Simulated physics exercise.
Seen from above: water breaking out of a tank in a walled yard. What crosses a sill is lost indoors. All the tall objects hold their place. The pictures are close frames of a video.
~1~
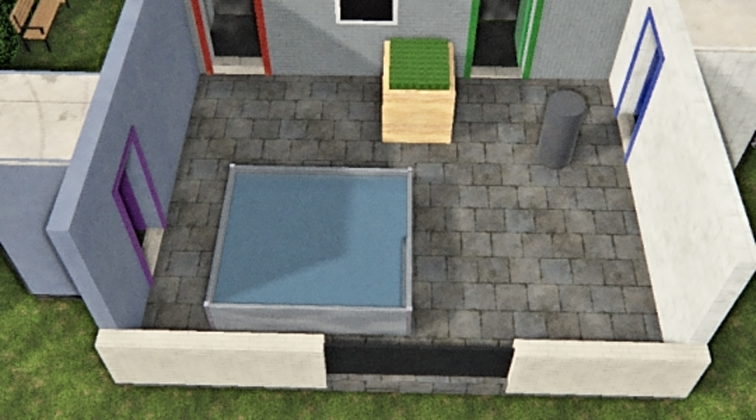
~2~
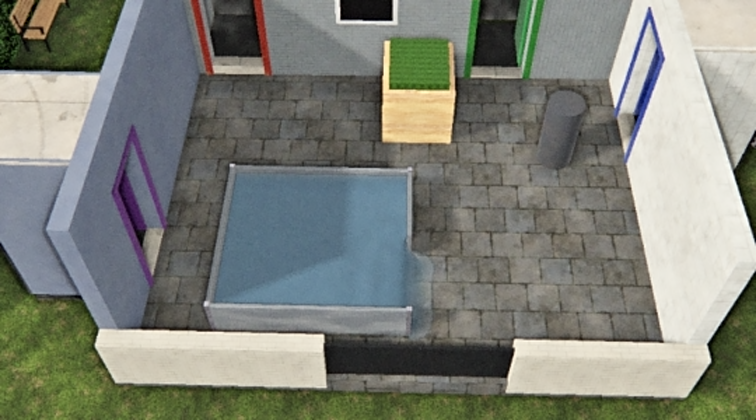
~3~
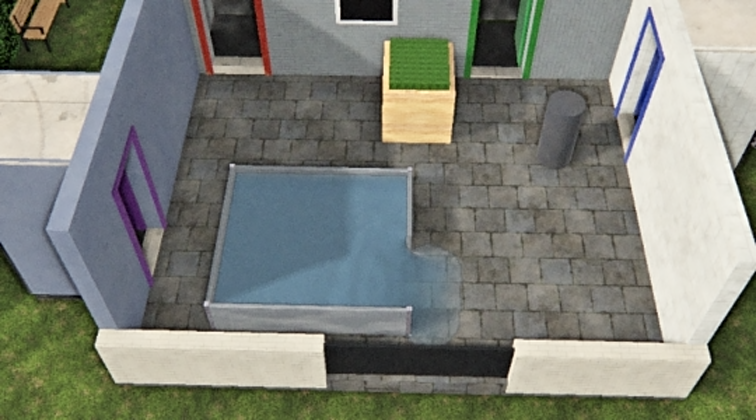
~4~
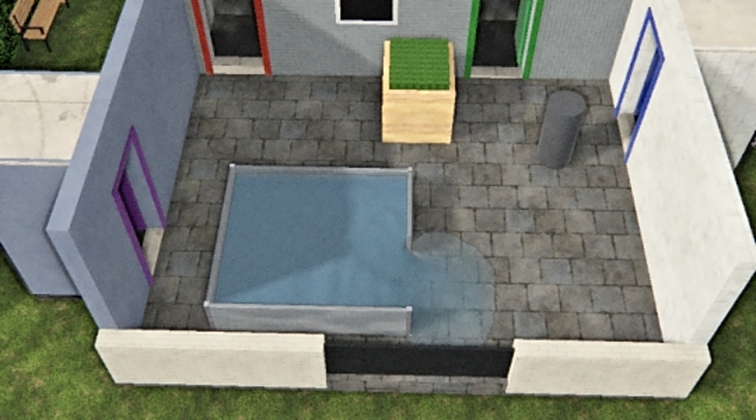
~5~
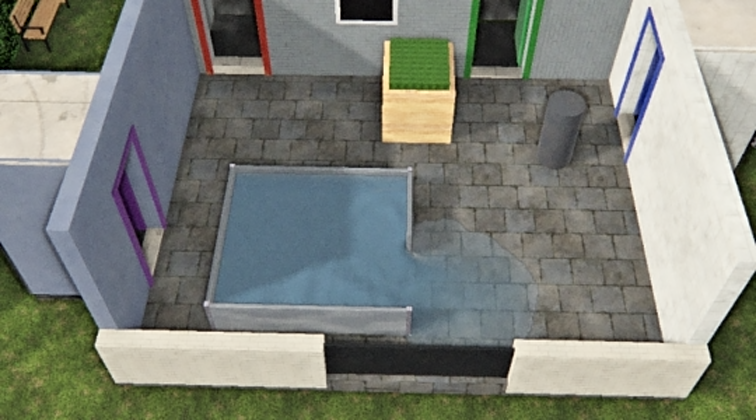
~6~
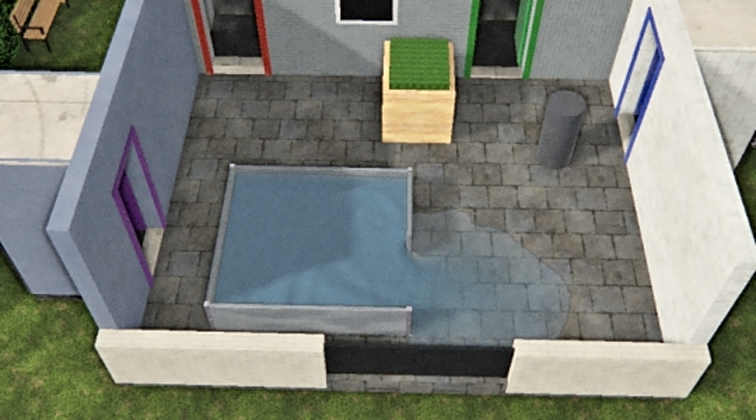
Water pours from a gap in the tank's right side and spreads rightward across the paving.
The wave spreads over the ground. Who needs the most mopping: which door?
It is the green one.
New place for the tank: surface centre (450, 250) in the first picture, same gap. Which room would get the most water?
Most goes in at the one in green.
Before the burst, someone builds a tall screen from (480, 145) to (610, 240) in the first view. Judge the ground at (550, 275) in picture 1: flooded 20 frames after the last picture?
Verdict: Wet.
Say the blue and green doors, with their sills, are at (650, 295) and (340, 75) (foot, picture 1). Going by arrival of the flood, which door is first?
The blue-painted one.
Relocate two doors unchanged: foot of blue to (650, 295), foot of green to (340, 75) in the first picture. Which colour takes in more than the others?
It is the one in blue.
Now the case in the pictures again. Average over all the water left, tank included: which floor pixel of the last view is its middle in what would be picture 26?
Close to (431, 268).
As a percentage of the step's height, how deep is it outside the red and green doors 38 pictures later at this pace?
About 0 and 200 per cent.
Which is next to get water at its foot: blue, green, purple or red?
The blue one.
A moment on, water covers 25 % of the floor; blue door not reached, purple door not reached, green door not reached, red door not reached.
Next, water covers 30 % of the floor; blue door not reached, purple door not reached, green door not reached, red door not reached.
Then, water covers 40 % of the floor; blue door wet at the sill, nothing in, purple door not reached, green door not reached, red door not reached.
Later, water covers 70 % of the floor; blue door a trickle in, purple door not reached, green door a trickle in, red door not reached.
In the end, water covers 90 % of the floor; blue door a trickle in, purple door wet at the sill, nothing in, green door some in, red door wet at the sill, nothing in; the green door has let in the most.
